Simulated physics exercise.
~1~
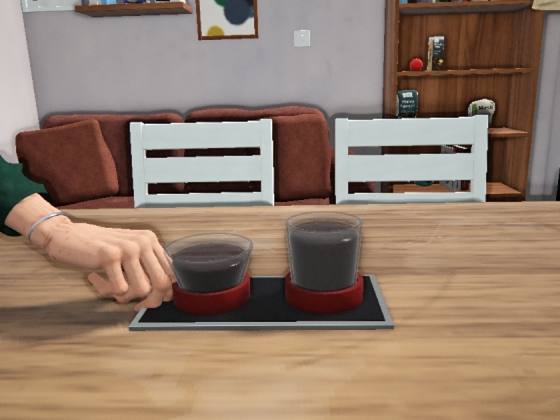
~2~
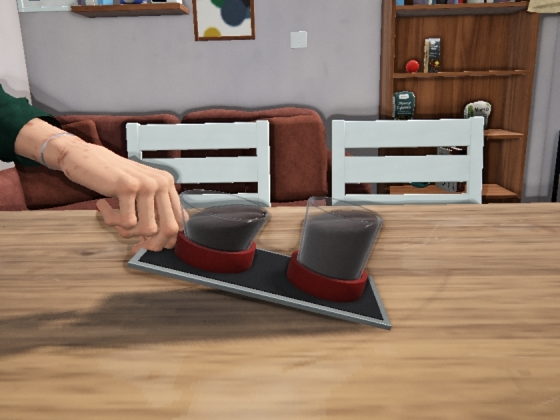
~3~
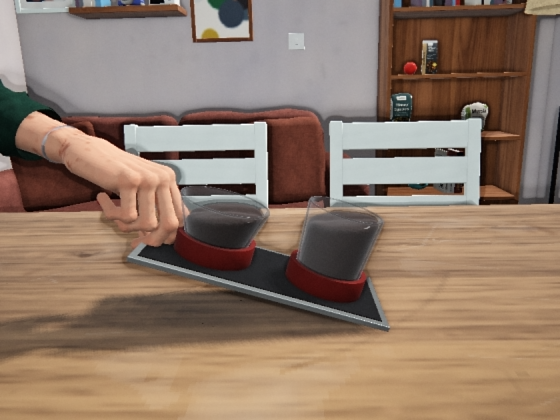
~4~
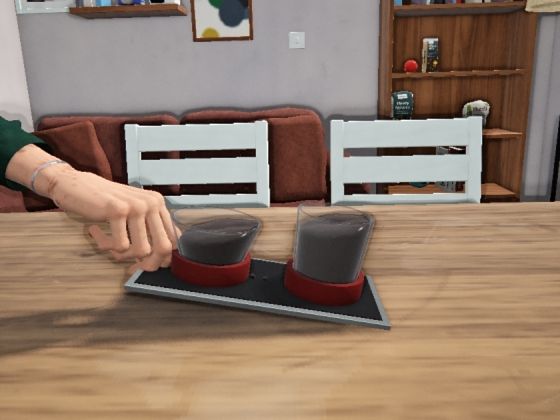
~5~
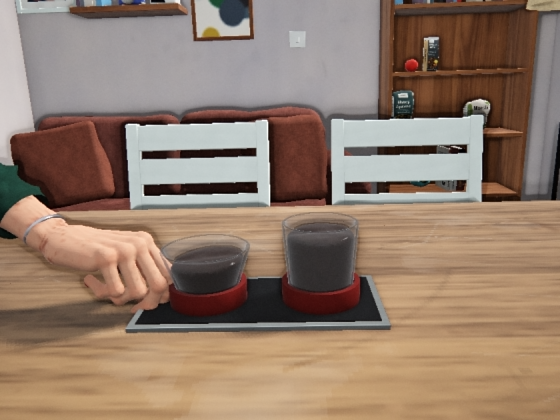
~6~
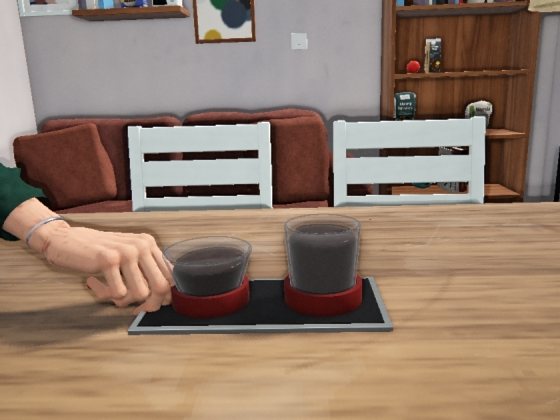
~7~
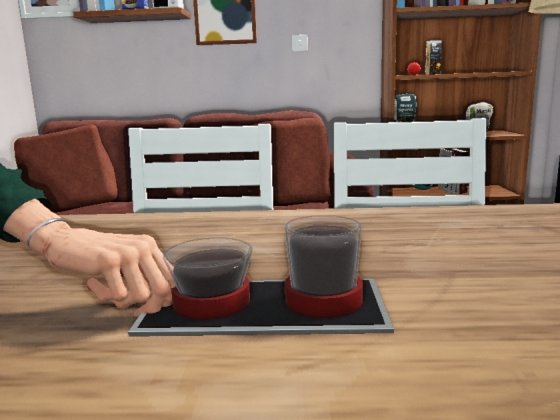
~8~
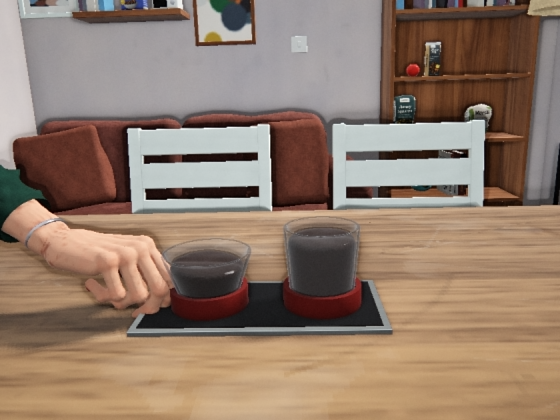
The video shows a hand tilting a dark tray on a wooden table, raising its left end with two open glass vessels of dark liquid in red holders. The hand then lowers the tray until it lies flat, with both vessels still upright and holding liquid.
